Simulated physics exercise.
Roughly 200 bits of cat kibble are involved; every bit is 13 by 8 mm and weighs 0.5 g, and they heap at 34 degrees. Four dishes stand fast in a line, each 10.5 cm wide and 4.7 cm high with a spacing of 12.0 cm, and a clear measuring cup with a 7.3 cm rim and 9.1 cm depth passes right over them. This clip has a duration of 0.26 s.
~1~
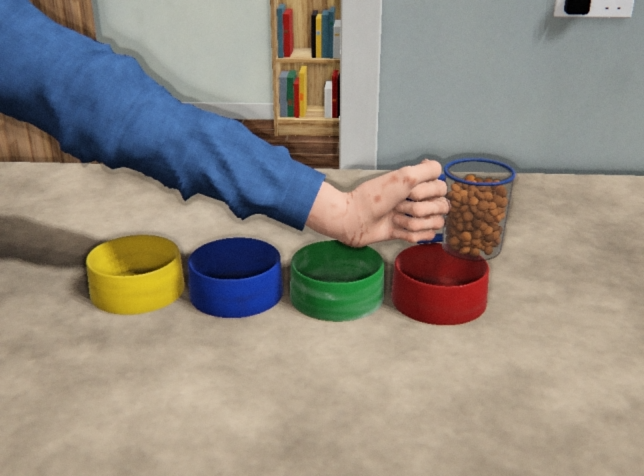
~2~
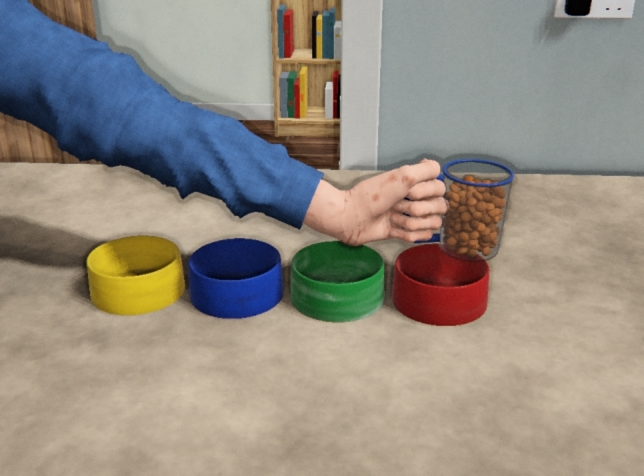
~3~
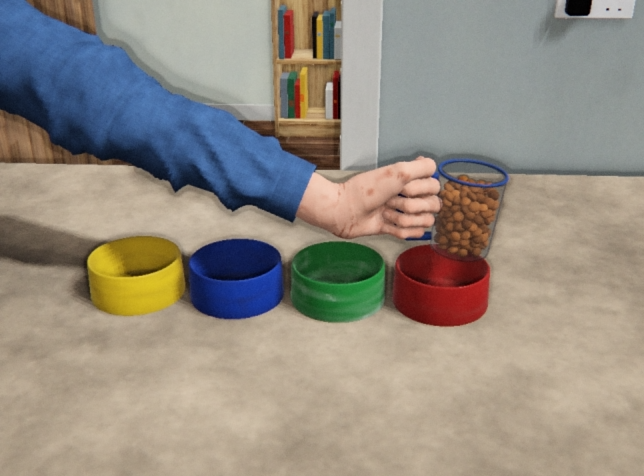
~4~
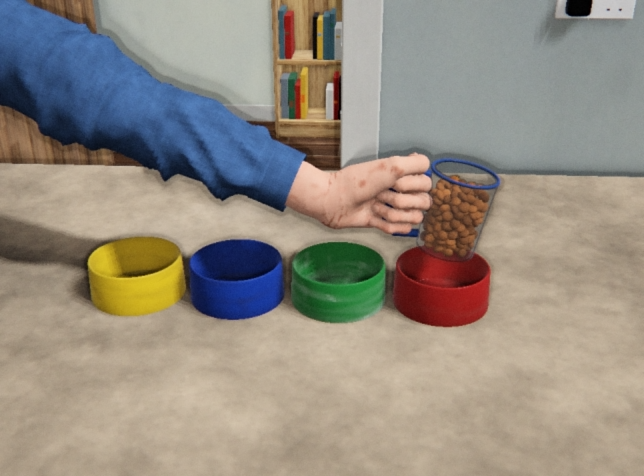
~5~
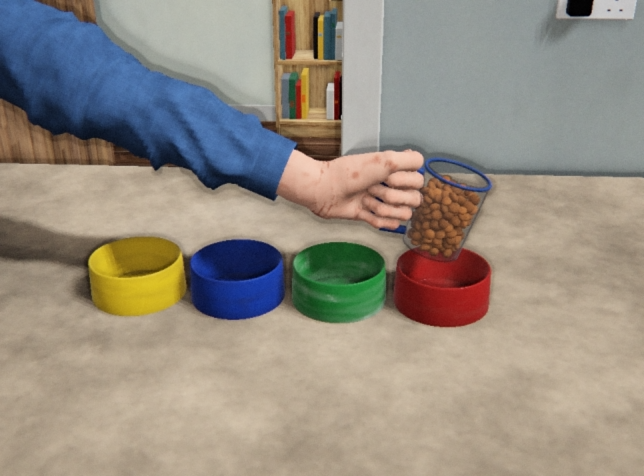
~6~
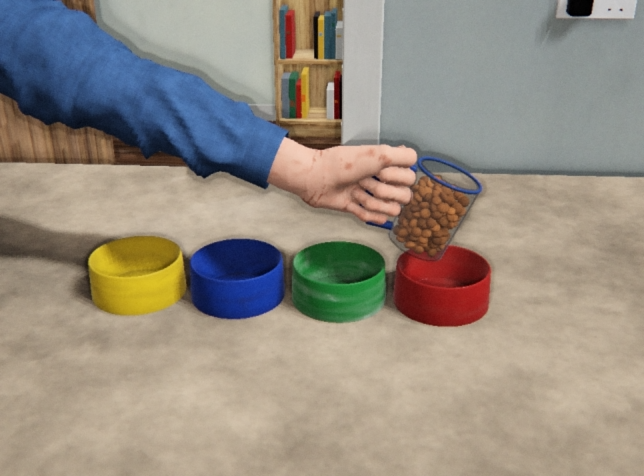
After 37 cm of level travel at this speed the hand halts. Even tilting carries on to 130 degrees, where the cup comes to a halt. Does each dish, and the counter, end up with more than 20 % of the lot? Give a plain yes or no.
Red dish - no, blue dish - yes, green dish - no, yellow dish - no, counter - no.
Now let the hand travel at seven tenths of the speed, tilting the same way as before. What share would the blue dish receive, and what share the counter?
Blue 0, counter 10.
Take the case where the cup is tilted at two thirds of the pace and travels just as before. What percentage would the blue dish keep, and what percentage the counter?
Result - blue dish: 40; counter: 50.
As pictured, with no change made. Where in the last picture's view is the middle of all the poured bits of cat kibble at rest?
Somewhere around (237, 283) in the final frame.
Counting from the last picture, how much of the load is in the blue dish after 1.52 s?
By that moment it's near 75 percent.
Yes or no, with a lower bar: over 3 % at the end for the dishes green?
Green - it holds.
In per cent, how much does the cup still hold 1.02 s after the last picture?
Reading: Approx. 55 %.
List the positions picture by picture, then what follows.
The first picture shows cup at (475, 210), tilt 0 degrees, lip at (513, 172), moved 0.0 cm; middle of the pieces at (476, 212); red dish at (442, 264); green dish at (337, 261); blue dish at (235, 258); yellow dish at (133, 255).
The second picture shows cup at (473, 211), tilt 1 degrees, lip at (512, 174), moved 0.3 cm; middle of the pieces at (474, 213).
The third picture shows cup at (466, 211), tilt 5 degrees, lip at (507, 176), moved 1.1 cm; middle of the pieces at (466, 213).
The fourth picture shows cup at (455, 211), tilt 10 degrees, lip at (498, 180), moved 2.4 cm; middle of the pieces at (455, 214).
The fifth picture shows cup at (444, 211), tilt 15 degrees, lip at (490, 184), moved 3.7 cm; middle of the pieces at (444, 214).
The sixth picture shows cup at (432, 210), tilt 21 degrees, lip at (480, 187), moved 5.0 cm; middle of the pieces at (432, 213); red dish at (443, 266); green dish at (339, 263); blue dish at (236, 259); yellow dish at (135, 256).
Then, 0.62 s after the last picture, tilt 84 degrees; cup holds 100 %.
Then, 1.02 s after the last picture, tilt 125 degrees; cup holds 55 %, blue 25 %, green 15 %.
Then, 1.52 s after the last picture, tilt 130 degrees; cup holds 0 %, blue 75 %, green 15 %.
In the end, red 0 %, blue 75 %, green 15 %, yellow 0 %, counter 10 %.
